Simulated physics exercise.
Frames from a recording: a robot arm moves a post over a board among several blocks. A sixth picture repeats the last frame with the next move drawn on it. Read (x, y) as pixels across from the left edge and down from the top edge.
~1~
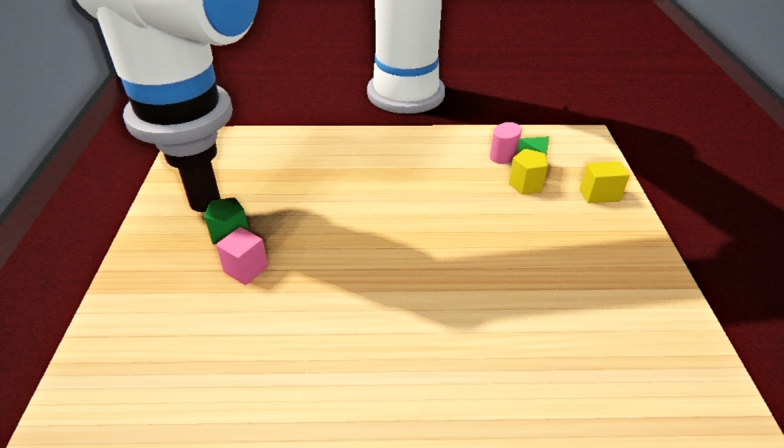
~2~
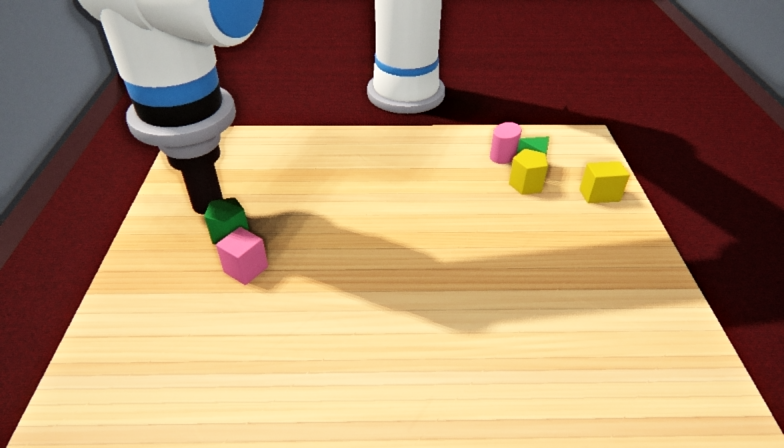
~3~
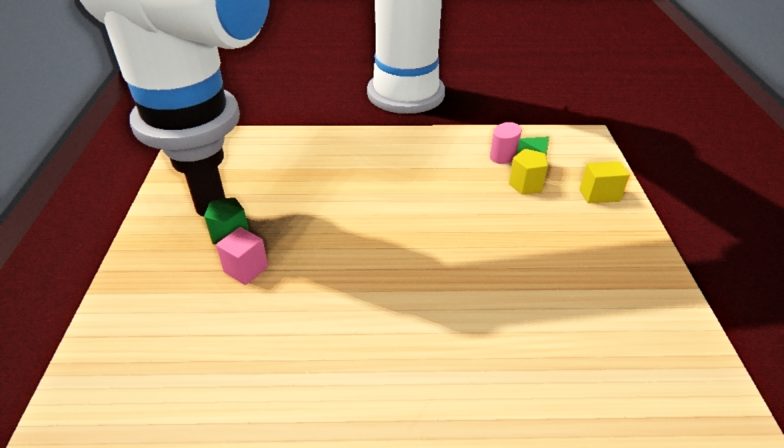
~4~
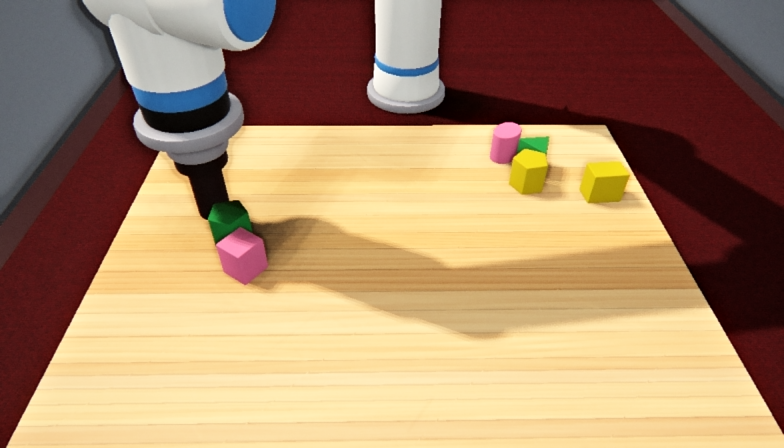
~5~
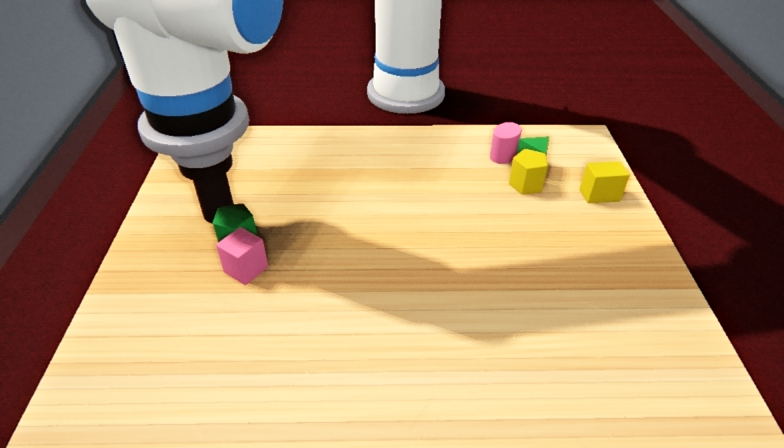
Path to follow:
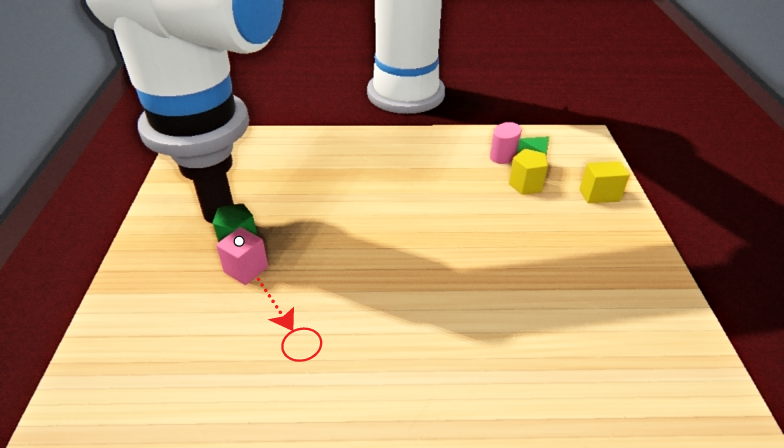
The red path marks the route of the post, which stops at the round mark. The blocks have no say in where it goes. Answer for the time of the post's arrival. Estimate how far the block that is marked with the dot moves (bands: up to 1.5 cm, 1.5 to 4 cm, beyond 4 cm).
Answer: More than 4 cm.
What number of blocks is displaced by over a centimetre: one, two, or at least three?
Blocks moved: Two.
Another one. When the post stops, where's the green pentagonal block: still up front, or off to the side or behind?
The block stays ahead.
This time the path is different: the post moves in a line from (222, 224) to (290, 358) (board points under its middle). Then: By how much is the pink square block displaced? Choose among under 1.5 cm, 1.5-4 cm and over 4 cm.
Result: Over 4 cm.
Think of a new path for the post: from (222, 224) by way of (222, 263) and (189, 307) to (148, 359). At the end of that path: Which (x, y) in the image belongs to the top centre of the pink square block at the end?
(265, 261)
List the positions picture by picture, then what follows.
In the first picture, post's lower end (206, 203); green pentagonal block (224, 208); pink square block (239, 241).
In the second picture, post (208, 205); blocks still.
In the third picture, post (212, 208); blocks still.
In the fourth picture, post (215, 211); green pentagonal block (227, 211).
In the fifth picture, post (220, 214); green pentagonal block (232, 215); pink square block (239, 241).
Drawn move, from (222, 224) directly to (302, 344); the dot is on the pink square block.
On the path given first. One third of the way, post (243, 249); green pentagonal block (265, 245), turned 35° anticlockwise; pink square block (269, 270), turned 40° clockwise.
Two thirds of the way, post (269, 289); green pentagonal block (298, 284), turned 45° anticlockwise; pink square block (312, 310), turned 25° clockwise.
At the end, post (300, 334); green pentagonal block (337, 324), turned 65° anticlockwise; pink square block (366, 347).
